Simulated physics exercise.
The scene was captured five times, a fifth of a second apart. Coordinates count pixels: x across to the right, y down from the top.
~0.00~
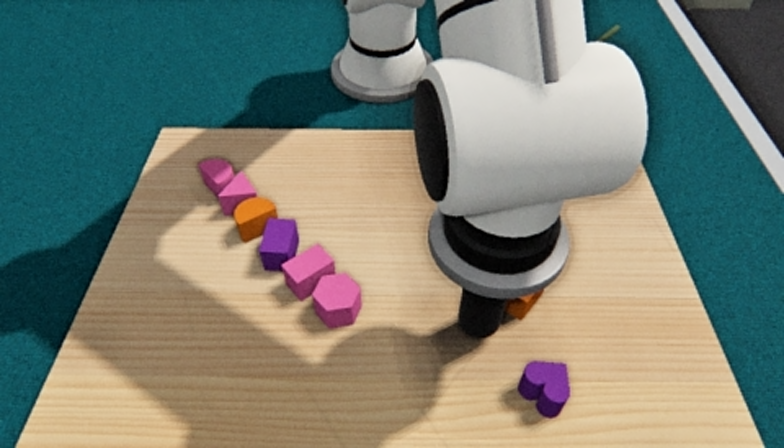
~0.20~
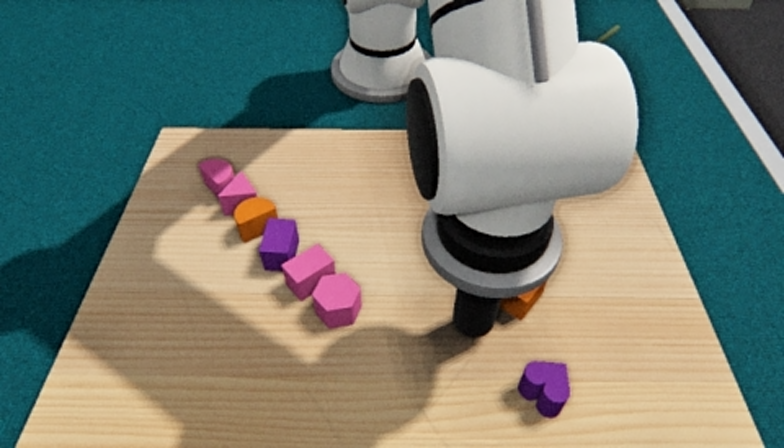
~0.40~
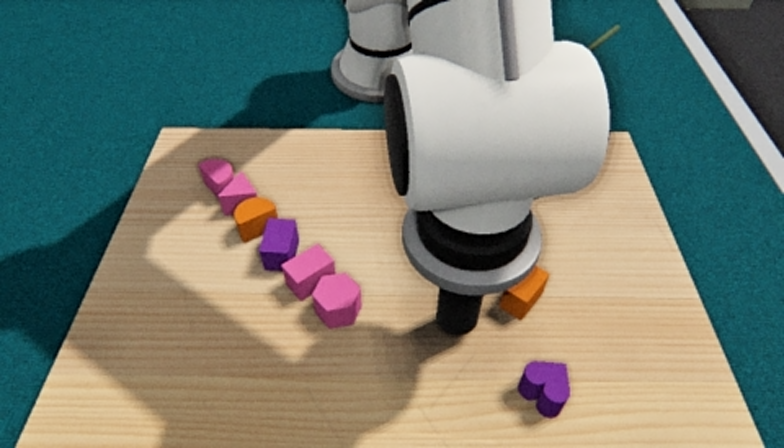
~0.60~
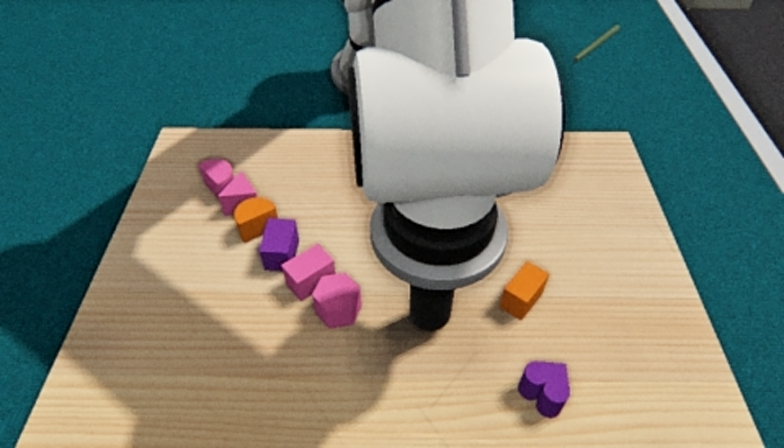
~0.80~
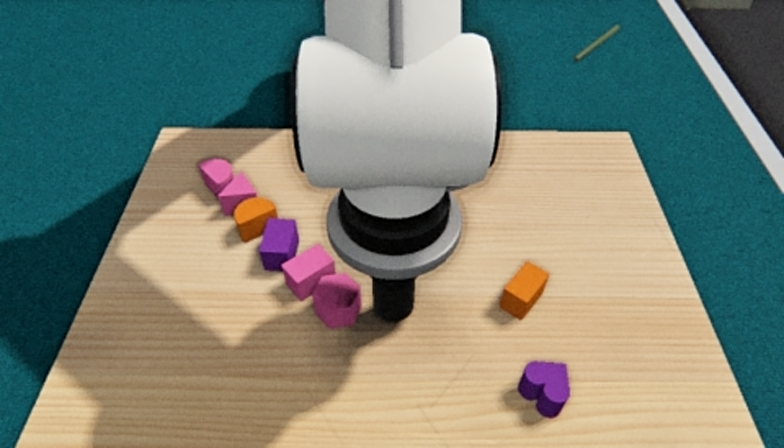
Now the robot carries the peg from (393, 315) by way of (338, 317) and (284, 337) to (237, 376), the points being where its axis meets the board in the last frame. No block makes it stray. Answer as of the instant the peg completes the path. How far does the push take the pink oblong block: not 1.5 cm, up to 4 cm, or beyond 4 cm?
My answer is that it shifts under 1.5 cm.
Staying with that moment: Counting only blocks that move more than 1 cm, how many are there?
That's one.
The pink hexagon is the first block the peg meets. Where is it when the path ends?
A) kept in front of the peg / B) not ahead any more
B (not ahead any more)
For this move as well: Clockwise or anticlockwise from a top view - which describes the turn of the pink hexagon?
That block twists clockwise.
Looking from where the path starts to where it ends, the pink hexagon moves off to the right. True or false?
That is true.
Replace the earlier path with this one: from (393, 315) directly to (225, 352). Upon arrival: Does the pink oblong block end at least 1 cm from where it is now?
Final answer: Yes.
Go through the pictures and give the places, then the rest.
In the first frame, peg's lower end (479, 320); purple oblong block (278, 235); pink oblong block (308, 262); pink hexagon (336, 291).
In the second frame, peg (473, 320); blocks still.
In the third frame, peg (457, 318); blocks still.
In the fourth frame, peg (430, 313); blocks still.
In the fifth frame, peg (393, 305); purple oblong block (278, 235); pink oblong block (308, 262); pink hexagon (336, 291).
On the path given first. One third of the way, peg (335, 307); pink oblong block (302, 260), turned 25° clockwise; pink hexagon (292, 293).
Two thirds of the way, peg (280, 328); pink oblong block (302, 260), turned 25° clockwise; pink hexagon (242, 299), turned 40° clockwise.
At the end, peg (233, 367); purple oblong block still; pink oblong block (302, 260), turned 25° clockwise; pink hexagon (236, 301), turned 55° clockwise.
